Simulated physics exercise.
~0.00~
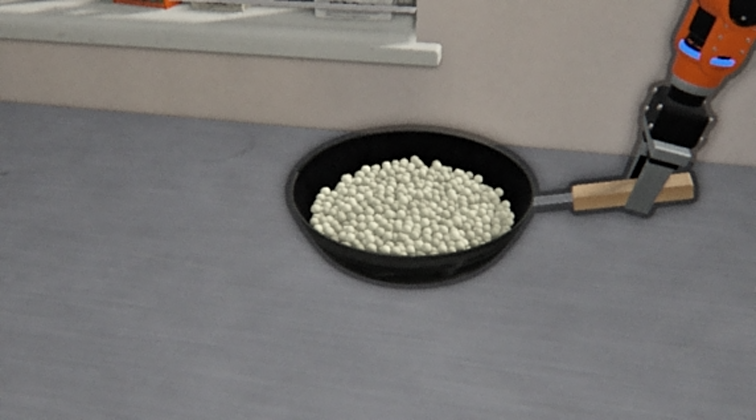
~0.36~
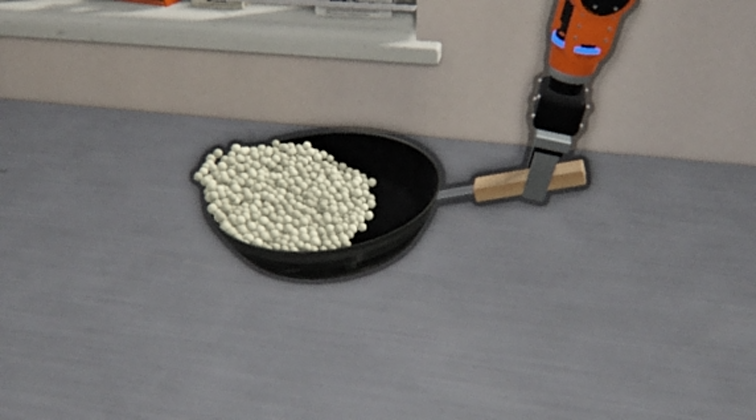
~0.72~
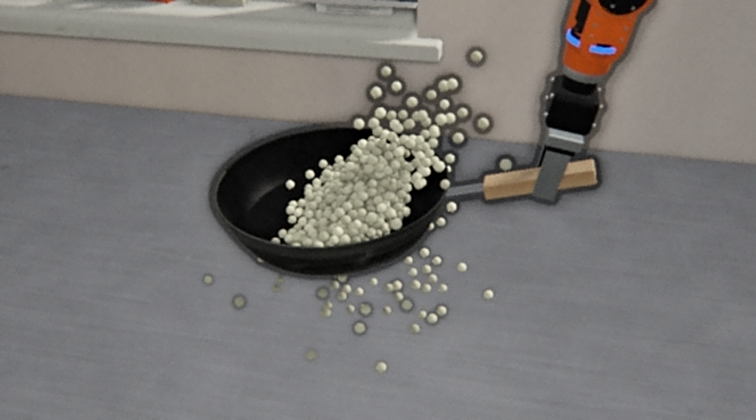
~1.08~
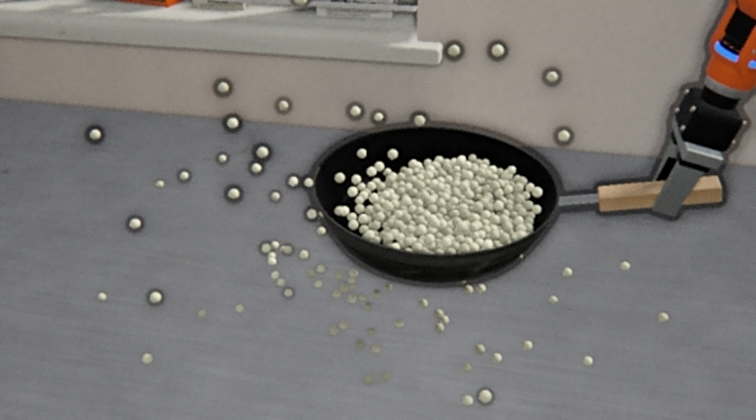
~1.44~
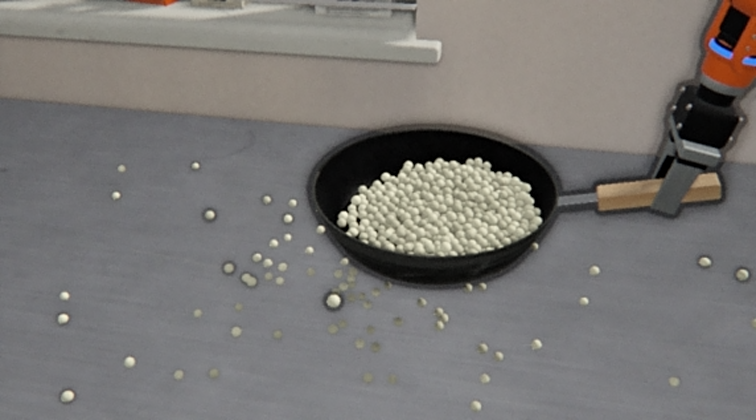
An orange and black robot gripper holds a black frying pan by its wooden handle, the pan heaped with small pale beads, above a grey surface near a beige wall and white windowsill, seen slightly from above. The gripper pulls the pan left, and the beads pile up against its left rim. It nudges the pan back right, and the beads surge right, some spraying over the rim. The pan moves farther right while more beads fly and scatter around it. Finally the pan stays still, mostly full, with stray beads strewn across the surface.
